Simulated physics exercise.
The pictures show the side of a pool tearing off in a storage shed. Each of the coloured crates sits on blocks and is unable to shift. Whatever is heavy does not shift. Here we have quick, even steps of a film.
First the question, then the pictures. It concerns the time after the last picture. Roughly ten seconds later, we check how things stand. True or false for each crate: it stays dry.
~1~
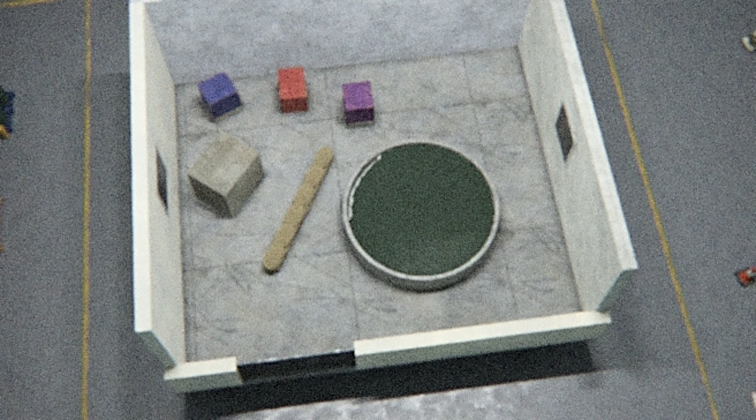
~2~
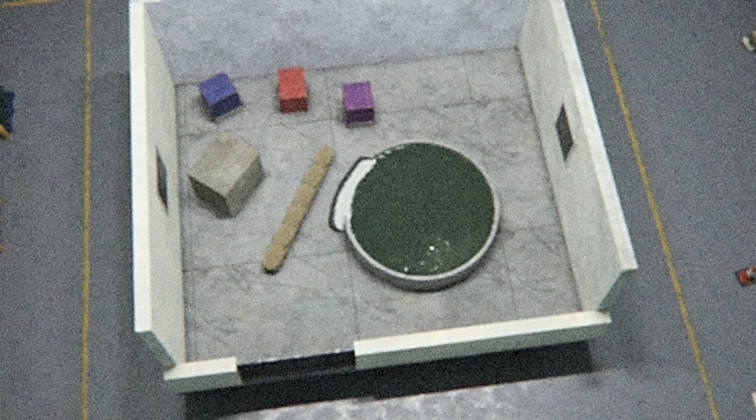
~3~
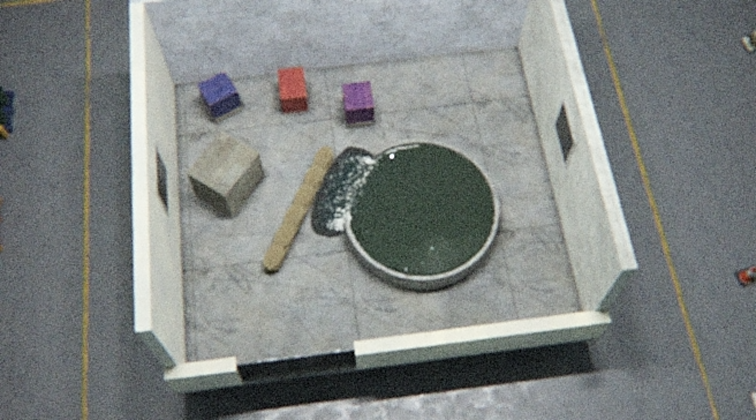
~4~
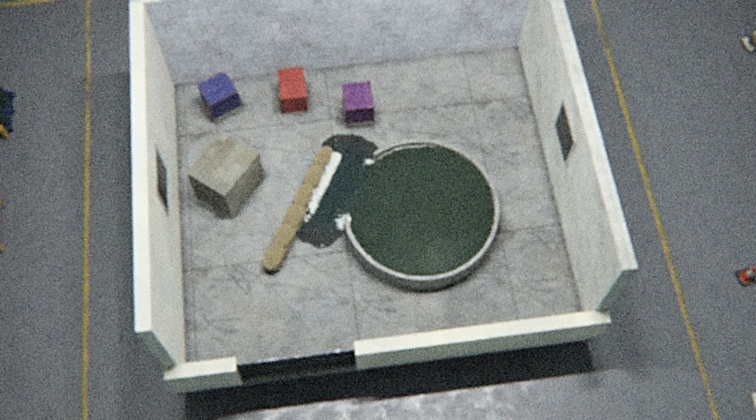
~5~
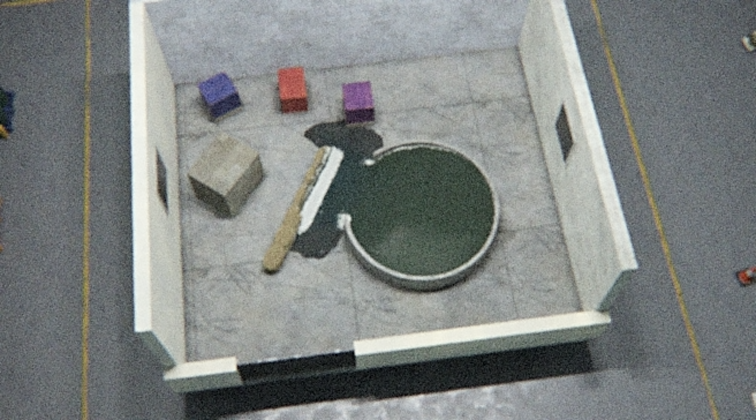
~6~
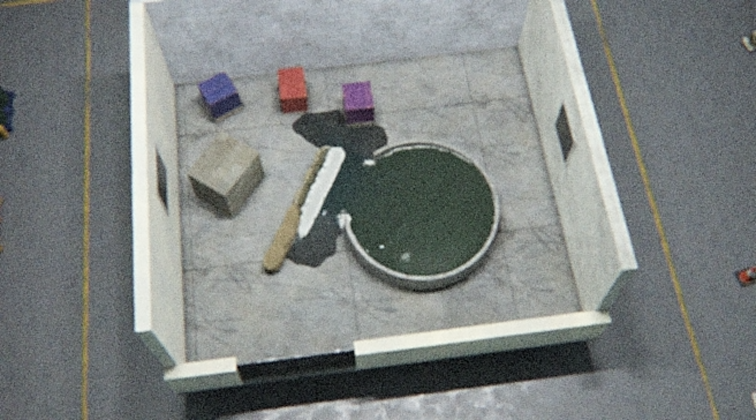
Purple crate: False, it gets wet; blue crate: True, it stays dry; red crate: False, it gets wet.
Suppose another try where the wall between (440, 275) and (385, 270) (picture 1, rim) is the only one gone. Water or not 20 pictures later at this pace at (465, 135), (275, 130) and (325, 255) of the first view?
Spared; spared; spared.
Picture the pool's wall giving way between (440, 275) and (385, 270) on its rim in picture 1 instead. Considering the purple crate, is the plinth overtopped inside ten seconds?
Result: Purple crate is not reached.
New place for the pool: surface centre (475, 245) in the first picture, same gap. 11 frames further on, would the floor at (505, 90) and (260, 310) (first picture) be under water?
The first is not reached, and then the second is wetted.
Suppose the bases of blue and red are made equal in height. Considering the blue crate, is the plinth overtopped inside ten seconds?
After ten seconds the blue crate is inundated.
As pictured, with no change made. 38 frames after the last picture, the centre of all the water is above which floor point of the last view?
I'd say around (375, 207).
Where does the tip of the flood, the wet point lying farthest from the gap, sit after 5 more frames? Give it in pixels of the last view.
Close to (301, 71).
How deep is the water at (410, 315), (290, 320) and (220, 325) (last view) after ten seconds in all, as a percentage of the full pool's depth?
Approx. values, in order: 8 %, 12 %, 14 %.
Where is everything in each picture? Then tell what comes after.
Still water in the round pool at (421, 209), in the first picture.
Water pours out at (353, 191) and has run to a hidden place, in the second picture.
The front is at (320, 229), out from the gap at (353, 191), in the third picture.
Water pours out at (353, 192) and has run to (302, 234), in the fourth picture.
Water pours out at (353, 192) and has run to (317, 128), in the fifth picture.
The front is at (307, 119), out from the gap at (353, 192), in the sixth picture.
A moment on, water covers 15 % of the floor; the purple crate water round its plinth, the blue crate not reached, the red crate water round its plinth.
Next, water covers 35 % of the floor; the purple crate water round its plinth, the blue crate water round its plinth, the red crate water round its plinth.
Then, water covers 60 % of the floor; the purple crate water round its plinth, the blue crate water round its plinth, the red crate water round its plinth.
Later, water covers 90 % of the floor; the purple crate water round its plinth, the blue crate water round its plinth, the red crate water round its plinth.
In the end, water covers 100 % of the floor; the purple crate was topped, the blue crate stayed above the water, the red crate was topped.
